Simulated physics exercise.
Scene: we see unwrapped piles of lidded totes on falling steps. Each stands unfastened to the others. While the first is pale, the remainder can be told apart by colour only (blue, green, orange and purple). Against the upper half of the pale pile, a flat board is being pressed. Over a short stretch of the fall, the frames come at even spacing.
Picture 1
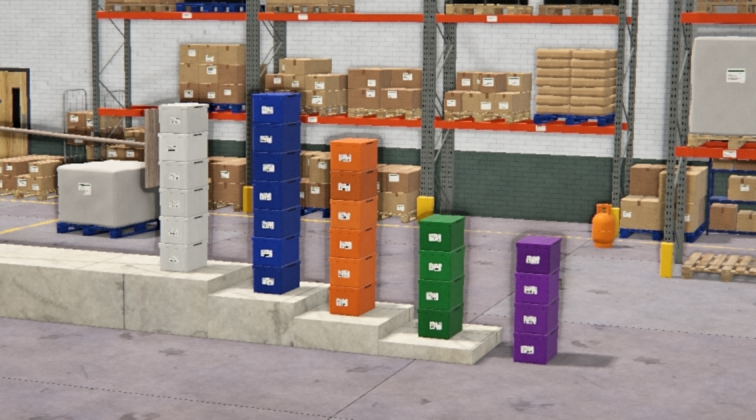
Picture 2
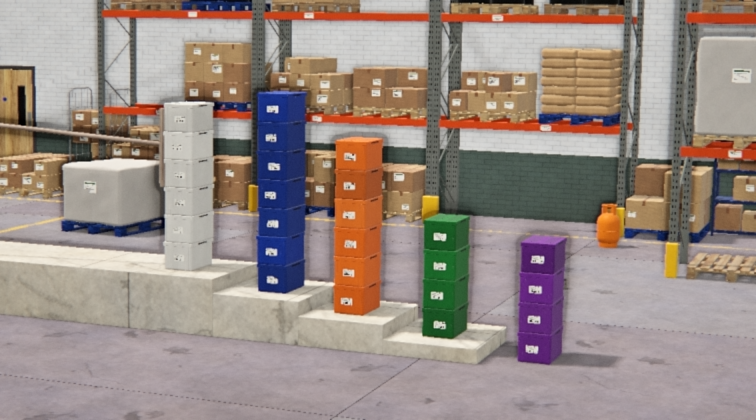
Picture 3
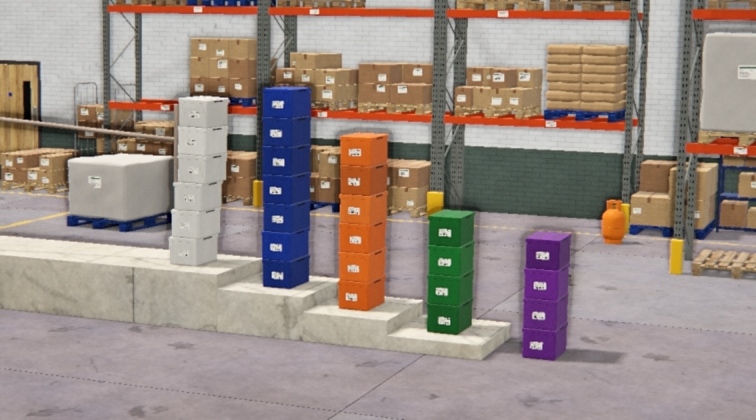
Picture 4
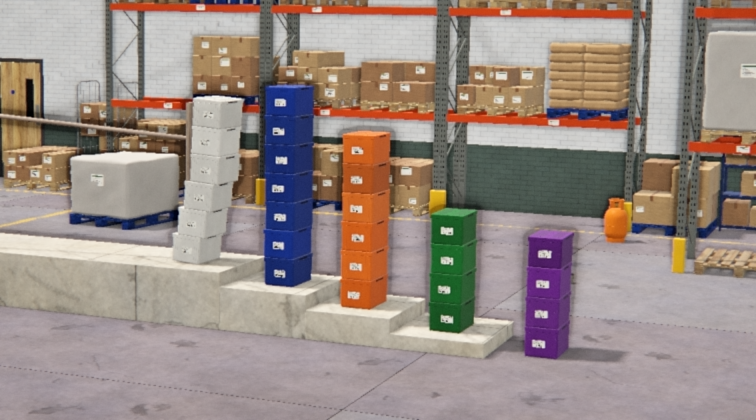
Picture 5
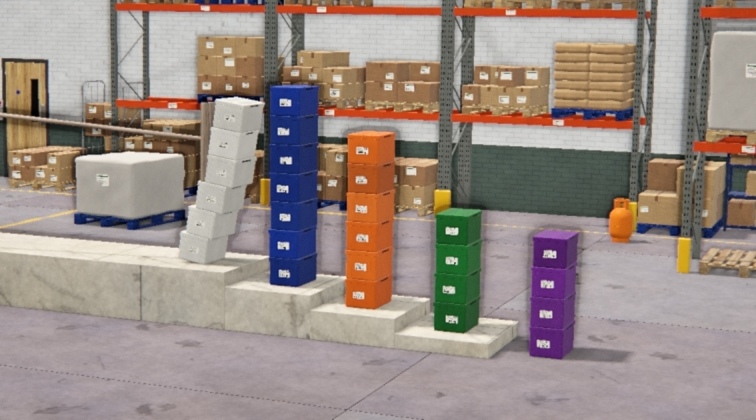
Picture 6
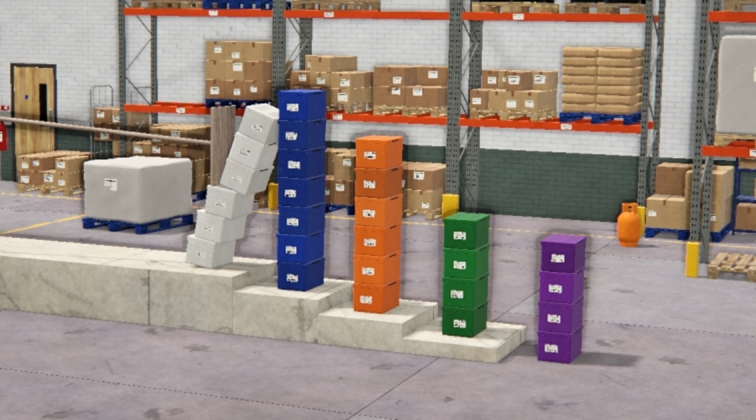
A tall white stack of lidded boxes leans rightward toward a blue stack in a warehouse, seen from slightly above, with racks of cartons behind. Blue, orange, green and purple stacks stand upright in descending order to the right, on pale steps and the floor. A flat board pushes the white stack's upper part, its tilt growing from barely visible to clear, while the view shifts slightly.
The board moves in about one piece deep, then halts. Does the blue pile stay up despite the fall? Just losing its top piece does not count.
No, it falls apart.
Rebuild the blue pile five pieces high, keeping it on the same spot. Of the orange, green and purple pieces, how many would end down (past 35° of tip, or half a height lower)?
You'd end up with orange at 6, green at 3 and purple at 4.
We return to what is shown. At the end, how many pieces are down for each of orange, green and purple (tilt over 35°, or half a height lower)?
Orange 5, green 3, purple 3.
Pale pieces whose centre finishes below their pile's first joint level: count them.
Count = 4.
Soon, 3 of the pale pile down; none of the 7 blue totes down (0 of 21 in all colours); top blue tote tipped clearly.
A while on, 3 of the pale pile down; 5 of the 7 blue totes down (5 of 21 in all colours); top blue tote tipped barely, half its height lower; top orange tote tipped clearly.
Towards the end, 3 of the pale pile down; 5 of the 7 blue totes down (10 of 21 in all colours); top blue tote tipped steeply, some four heights lower; top orange tote on its side.
Then, 3 of the pale pile down; 5 of the 7 blue totes down (16 of 21 in all colours); top blue tote tipped clearly, some five heights lower; top orange tote on its side.
Finally, 3 of the pale pile down; 5 of the 7 blue totes down (16 of 21 in all colours); top blue tote tipped clearly, some five heights lower; top purple tote upside down. Seen by the last camera, middles, top blue tote near (496, 274), top purple tote near (747, 363).
